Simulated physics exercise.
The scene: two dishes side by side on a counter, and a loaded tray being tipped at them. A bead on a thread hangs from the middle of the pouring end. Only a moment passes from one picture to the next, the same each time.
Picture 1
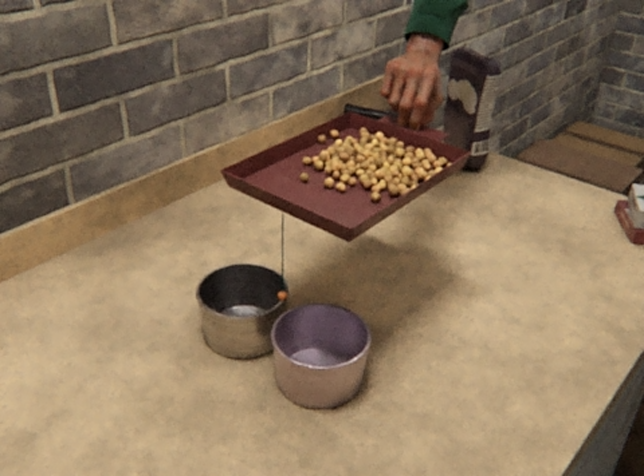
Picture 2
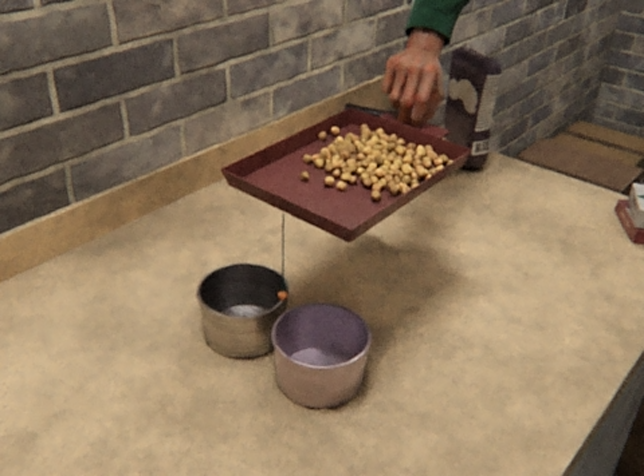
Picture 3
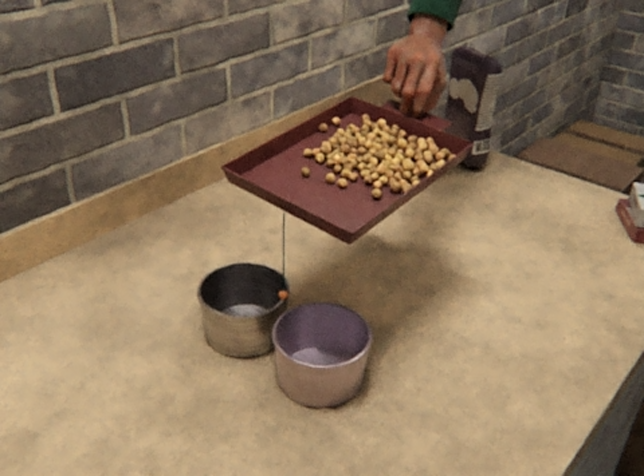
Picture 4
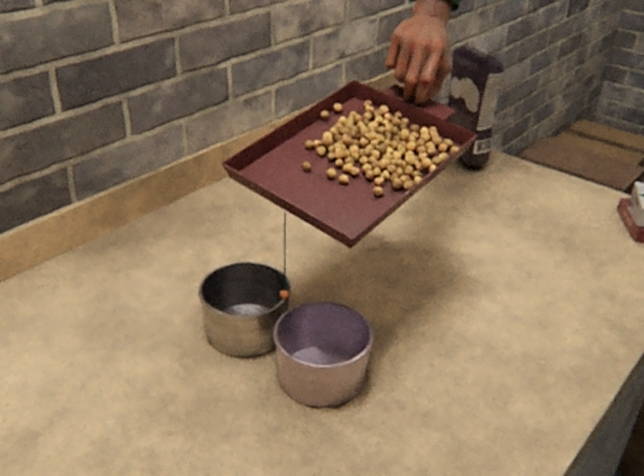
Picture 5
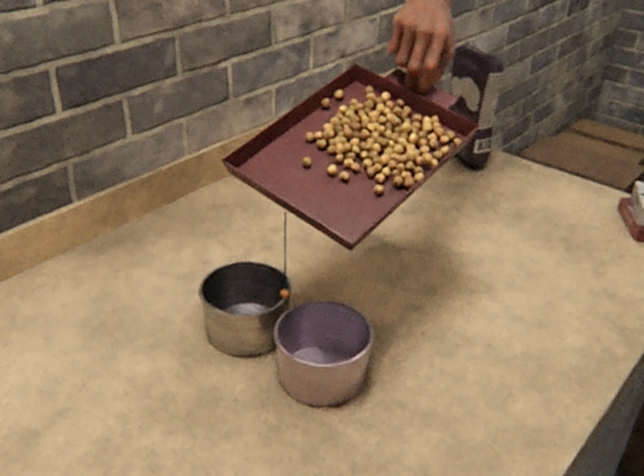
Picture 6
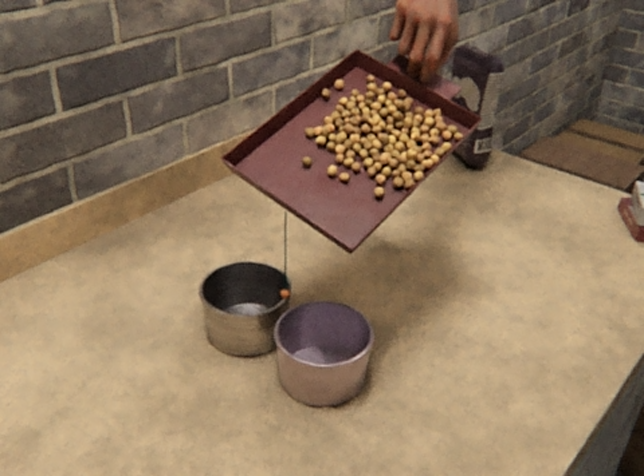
The clip shows a hand holding a dark red tray of dried chickpeas above two metal dishes on a counter, gradually raising the handle end so the tray tilts more steeply, its pouring end dipping slightly toward the right corner.
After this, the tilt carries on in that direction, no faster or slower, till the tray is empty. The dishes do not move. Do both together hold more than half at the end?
The two hold more than half of the load.
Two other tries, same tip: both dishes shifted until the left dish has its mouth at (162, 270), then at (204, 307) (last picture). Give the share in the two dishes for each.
Near 0 % and 20 %.
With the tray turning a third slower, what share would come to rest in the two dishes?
Some 80 per cent.
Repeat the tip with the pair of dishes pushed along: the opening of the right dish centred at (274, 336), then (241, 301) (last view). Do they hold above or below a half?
First below a half, then under half.
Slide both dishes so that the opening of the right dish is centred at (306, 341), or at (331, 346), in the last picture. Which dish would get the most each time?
First the right dish, then the right dish.
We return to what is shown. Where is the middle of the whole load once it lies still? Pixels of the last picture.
Around (327, 373).
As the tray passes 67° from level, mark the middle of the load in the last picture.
Around (349, 226).
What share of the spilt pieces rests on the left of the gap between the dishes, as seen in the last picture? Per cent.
Near 10 %.
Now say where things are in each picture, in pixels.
The first picture shows corners of the pouring end at (228, 170) and (350, 224), level; middle of the load at (376, 165), dried chickpeas; left dish at (211, 328); right dish at (289, 377); bead on its thread at (282, 296).
The second picture shows corners of the pouring end at (228, 169) and (350, 225), level; middle of the load at (376, 163).
The third picture shows corners of the pouring end at (228, 166) and (351, 228), tipped barely, lowest at the right corner; middle of the load at (377, 157).
The fourth picture shows corners of the pouring end at (229, 163) and (352, 233), tipped a little, lowest at the right corner; middle of the load at (379, 149).
The fifth picture shows corners of the pouring end at (229, 160) and (352, 237), tipped clearly, lowest at the right corner; middle of the load at (381, 142).
The sixth picture shows corners of the pouring end at (228, 158) and (352, 242), tipped clearly, lowest at the right corner; middle of the load at (381, 138), about a quarter on the move; left dish at (214, 326); right dish at (292, 374).
Soon, tray tipped steeply; most on the tray; a small part in the right dish; a stray few outside both; a small part in the air.
A while on, tray tipped past a quarter turn; a small part on the tray; about two thirds in the right dish; a small part outside both; a small part in the air.
Towards the end, tray tipped past a quarter turn; most in the right dish; a small part outside both.
Finally, tray tipped past a quarter turn; most in the right dish; none in the left dish; a small part outside both.
